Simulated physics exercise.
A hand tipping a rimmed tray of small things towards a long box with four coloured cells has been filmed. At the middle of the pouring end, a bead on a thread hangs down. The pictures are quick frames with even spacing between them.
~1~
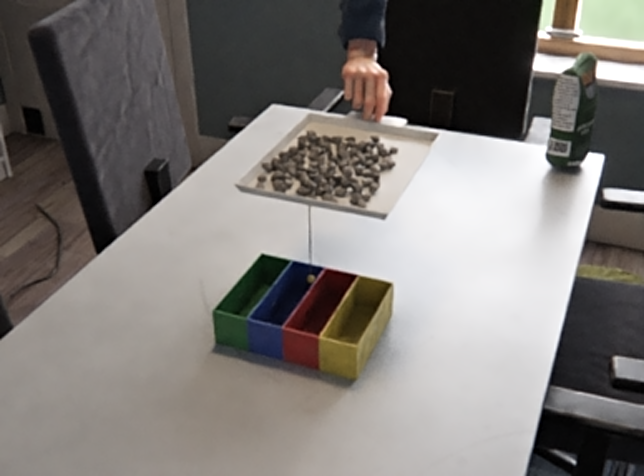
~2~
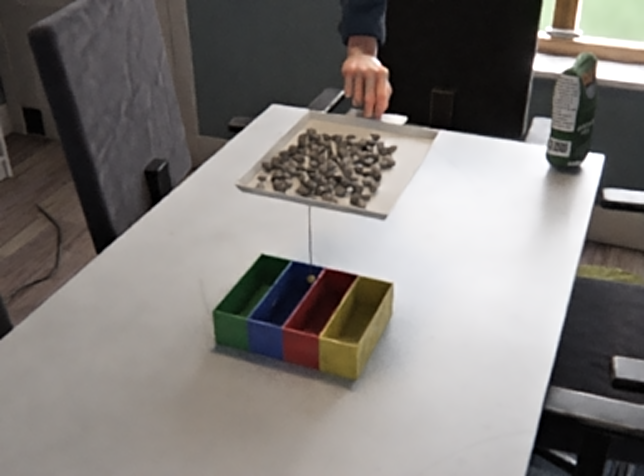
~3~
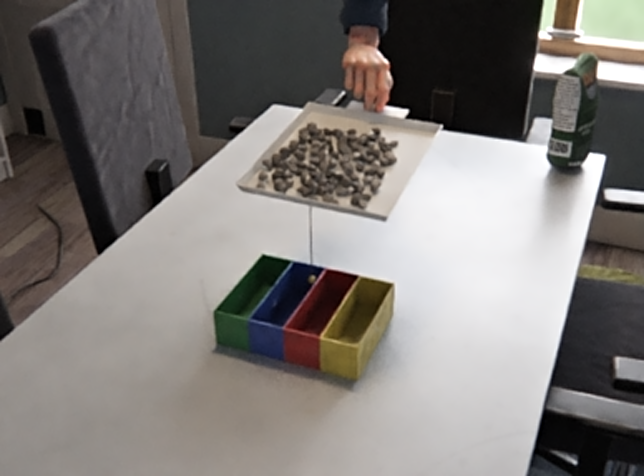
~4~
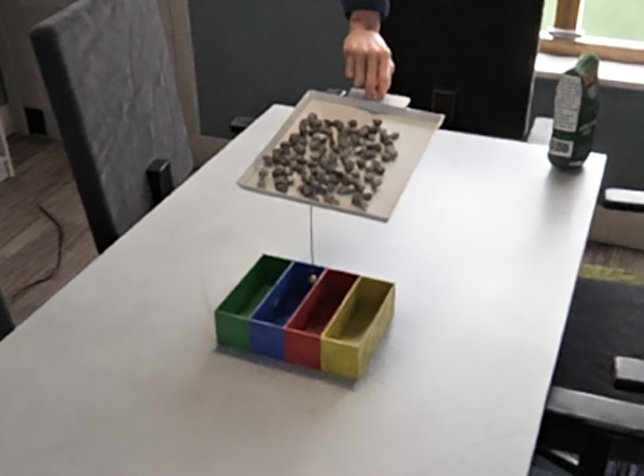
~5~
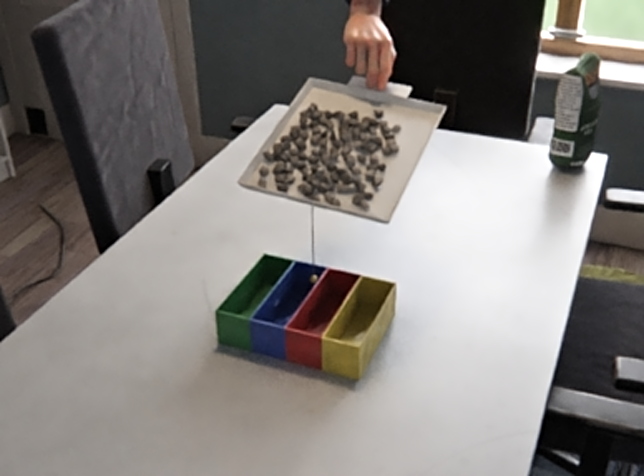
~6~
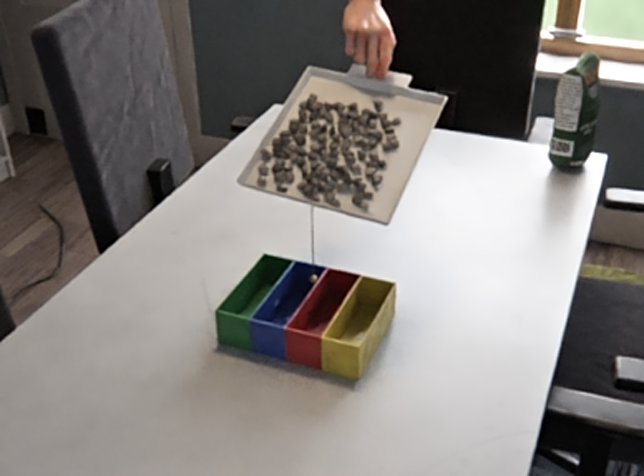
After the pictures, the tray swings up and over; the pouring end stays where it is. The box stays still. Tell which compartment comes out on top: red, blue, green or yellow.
It is yellow that comes out on top.
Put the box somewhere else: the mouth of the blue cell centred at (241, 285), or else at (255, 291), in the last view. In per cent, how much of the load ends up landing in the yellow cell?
First placement: Some 20 %; second placement: Some 20 %.
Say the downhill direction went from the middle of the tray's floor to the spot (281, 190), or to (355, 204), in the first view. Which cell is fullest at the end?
First aim: The green cell. Second aim: That yellow cell.
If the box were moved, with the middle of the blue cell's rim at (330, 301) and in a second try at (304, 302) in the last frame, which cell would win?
You'd see the red one win the first time and yellow win the second.
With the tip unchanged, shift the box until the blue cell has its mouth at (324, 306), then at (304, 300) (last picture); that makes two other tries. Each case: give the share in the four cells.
It would be roughly 90 per cent for the first and roughly 90 per cent for the second.
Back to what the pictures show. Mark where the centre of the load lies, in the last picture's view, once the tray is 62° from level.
The load is centred around (336, 206).
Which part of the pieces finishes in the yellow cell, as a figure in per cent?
Around 40 percent.
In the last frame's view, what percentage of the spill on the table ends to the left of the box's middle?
I'd put it at around 0 per cent.
Soon after the last picture, tray tipped steeply; most on the tray; a stray few in the yellow cell; a stray few in the red cell; about a quarter falling or outside the box.
A little later, tray tipped right over; about a third in the yellow cell; about a quarter in the red cell; a small part in the blue cell; a stray few in the green cell; about a quarter falling or outside the box.
Later still, tray tipped past a quarter turn; about a third in the yellow cell; about a quarter in the red cell; about a quarter in the blue cell; a stray few in the green cell; about a quarter falling or outside the box.
At rest, tray tipped past a quarter turn; about a third in the yellow cell; about a quarter in the red cell; about a quarter in the blue cell; a stray few in the green cell; about a quarter outside the box.
